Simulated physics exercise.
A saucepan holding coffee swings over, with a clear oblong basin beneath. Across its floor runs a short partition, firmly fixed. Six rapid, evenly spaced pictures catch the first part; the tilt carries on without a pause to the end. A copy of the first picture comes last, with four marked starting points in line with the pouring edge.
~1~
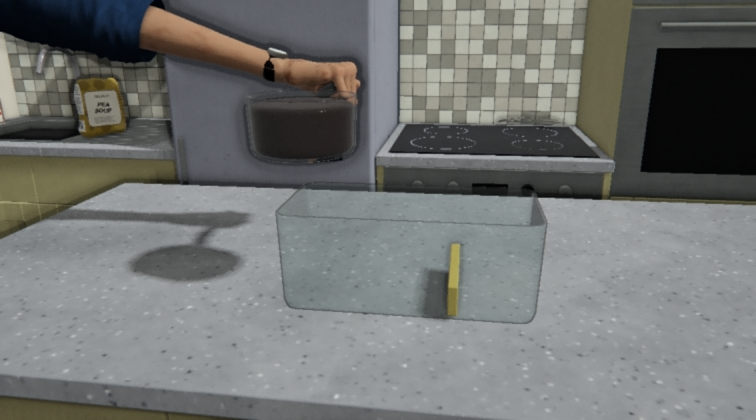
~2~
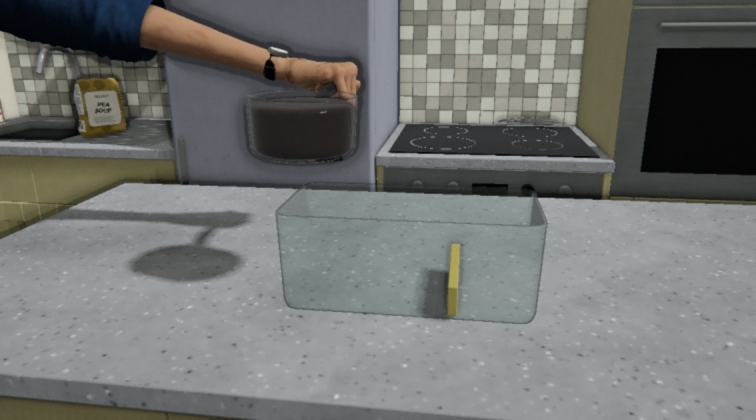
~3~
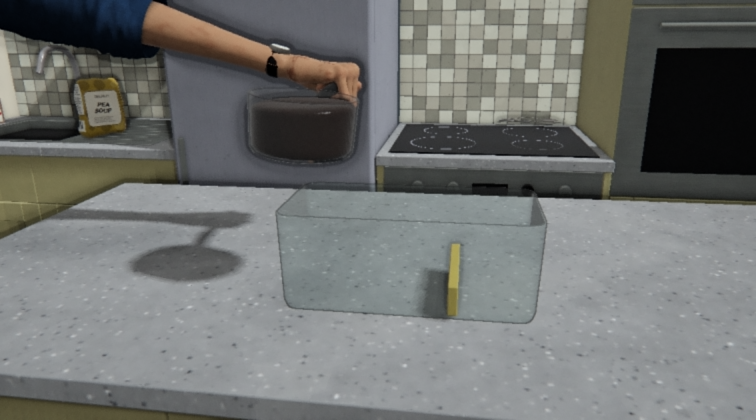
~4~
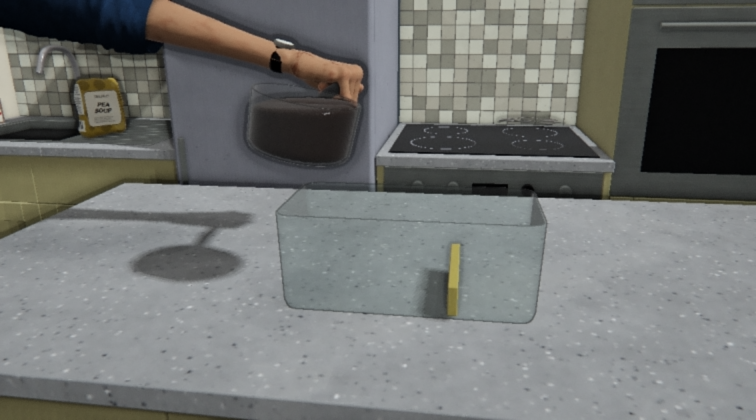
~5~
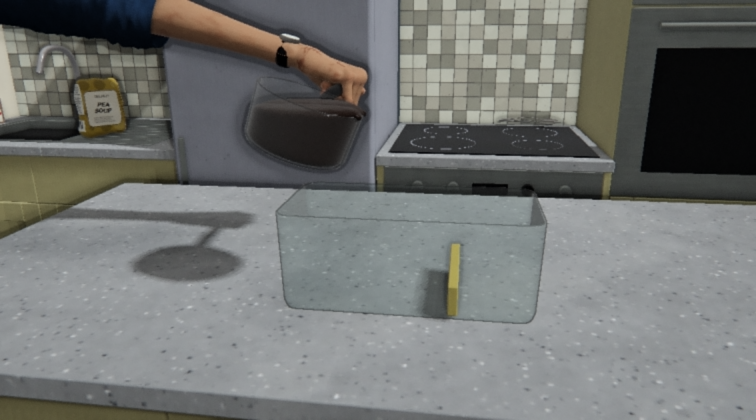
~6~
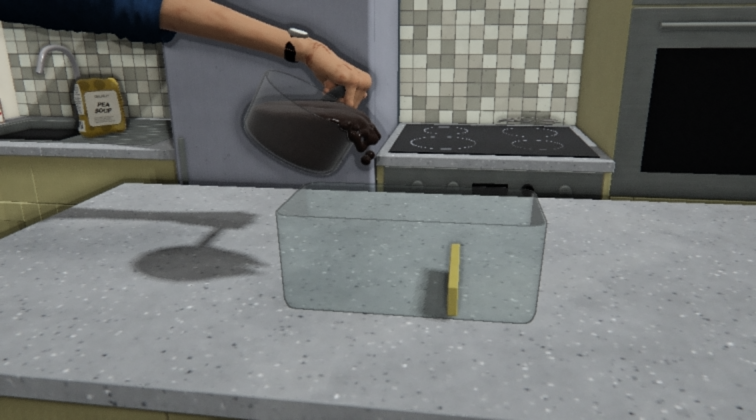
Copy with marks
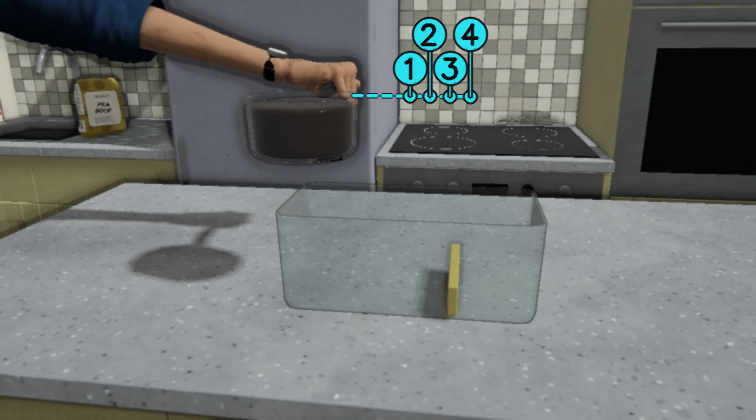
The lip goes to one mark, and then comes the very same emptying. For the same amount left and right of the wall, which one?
Choose 1.
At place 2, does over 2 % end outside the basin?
No.
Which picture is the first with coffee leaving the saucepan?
In picture 5.
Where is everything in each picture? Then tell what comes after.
The first frame shows upright, lip at (353, 95); basin from (285, 304) to (535, 321); top of the wall at (454, 263); nothing has left yet.
The second frame shows upright, lip at (354, 96); nothing has left yet.
The third frame shows tipped about 5°, lip at (355, 100); nothing has left yet.
The fourth frame shows tipped about 12°, lip at (358, 107); nothing has left yet.
The fifth frame shows tipped about 21°, lip at (360, 116); coffee is over the lip, down to (360, 116).
The sixth frame shows tipped about 31°, lip at (360, 126); coffee is over the lip, down to (369, 160).
On the marked copy, 1 at (410, 96); 2 at (429, 96); 3 at (450, 96); 4 at (470, 96).
For place 1, about 47 % ends left of the wall and 52 % right of it.
For place 2, about 35 % ends left of the wall and 64 % right of it.
For place 3, about 39 % ends left of the wall and 61 % right of it.
For place 4, about 34 % ends left of the wall and 65 % right of it.
